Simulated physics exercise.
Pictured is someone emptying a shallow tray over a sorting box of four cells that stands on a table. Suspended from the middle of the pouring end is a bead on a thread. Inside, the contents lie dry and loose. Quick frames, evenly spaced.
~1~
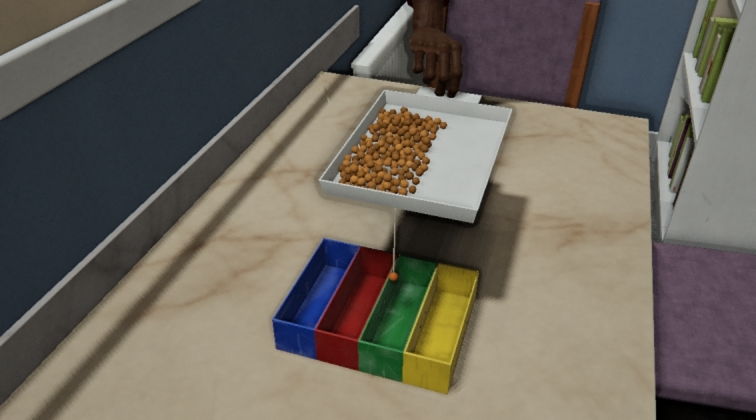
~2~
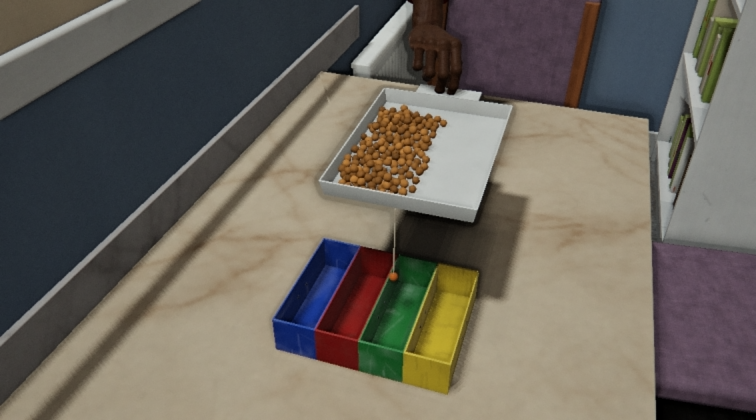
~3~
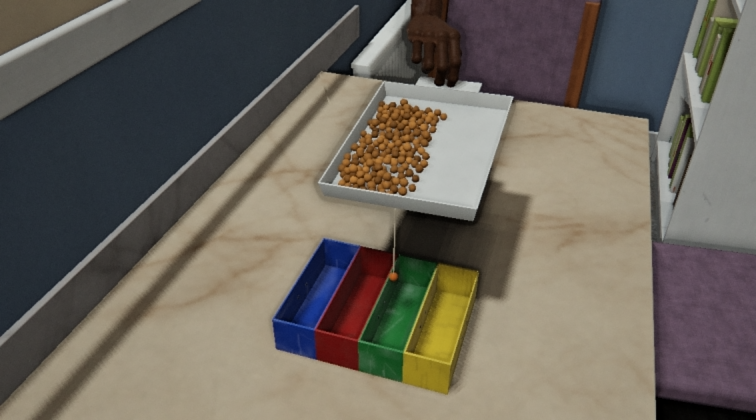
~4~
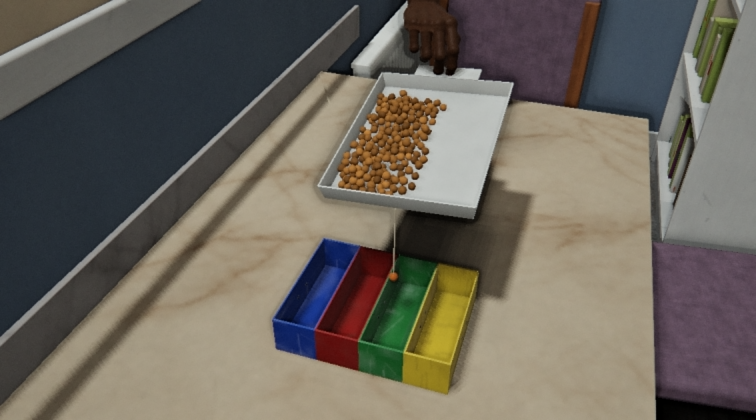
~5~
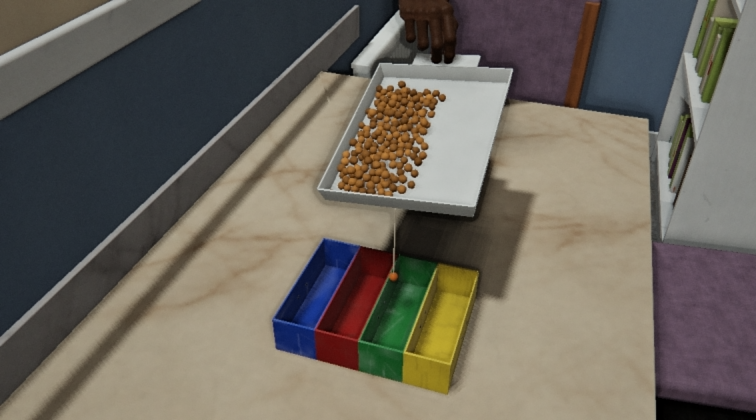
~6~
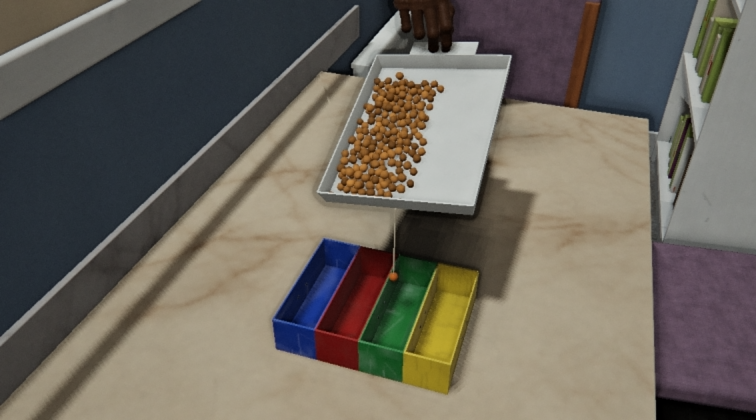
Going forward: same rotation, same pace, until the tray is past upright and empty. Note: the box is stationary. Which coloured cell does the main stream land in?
The main stream lands in the blue cell.
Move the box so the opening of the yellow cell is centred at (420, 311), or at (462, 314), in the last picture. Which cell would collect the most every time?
At the first place the cell in red, at the second the cell in blue.
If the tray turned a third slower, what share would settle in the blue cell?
It comes to 60 per cent or so.
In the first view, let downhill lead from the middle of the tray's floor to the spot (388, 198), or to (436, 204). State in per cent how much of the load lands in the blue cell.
Somewhere close to 30 % the first time, 0 % the second.
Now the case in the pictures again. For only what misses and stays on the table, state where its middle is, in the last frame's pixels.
Centre: Roughly (247, 325).
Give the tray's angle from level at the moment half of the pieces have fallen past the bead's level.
It's turned some 115 degrees by then.
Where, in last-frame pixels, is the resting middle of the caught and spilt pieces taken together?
The centre settles at about (322, 320).
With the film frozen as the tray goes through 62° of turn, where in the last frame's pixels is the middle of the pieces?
The centre of the load shows up near (355, 153) in the last view.
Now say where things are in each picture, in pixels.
Corners of the pouring end at (324, 179) and (474, 207), level; middle of the load at (392, 150), roasted chickpeas; bead on its thread at (394, 277); blue cell at (295, 336); red cell at (337, 347); green cell at (381, 359); yellow cell at (426, 370), in the first frame.
Corners of the pouring end at (323, 179) and (474, 207), level; middle of the load at (392, 149), in the second frame.
Corners of the pouring end at (323, 181) and (474, 206), tipped barely, lowest at the left corner; middle of the load at (392, 146), in the third frame.
Corners of the pouring end at (322, 184) and (473, 205), tipped a little, lowest at the left corner; middle of the load at (391, 142), in the fourth frame.
Corners of the pouring end at (322, 187) and (472, 204), tipped a little, lowest at the left corner; middle of the load at (390, 138), in the fifth frame.
Corners of the pouring end at (321, 190) and (470, 203), tipped clearly, lowest at the left corner; middle of the load at (389, 134); blue cell at (295, 336); red cell at (337, 347); green cell at (381, 359); yellow cell at (426, 370), in the sixth frame.
Soon, tray tipped steeply; nearly all on the tray; a stray few in the blue cell; a stray few falling or outside the box.
A while on, tray tipped right over; most on the tray; a small part in the blue cell; a stray few in the red cell; a stray few in the green cell; a stray few falling or outside the box.
Towards the end, tray tipped past a quarter turn; about half in the blue cell; about a third in the red cell; a small part in the green cell; a small part falling or outside the box.
Finally, tray tipped past a quarter turn; about half in the blue cell; about a third in the red cell; a small part in the green cell; none in the yellow cell; a small part outside the box.
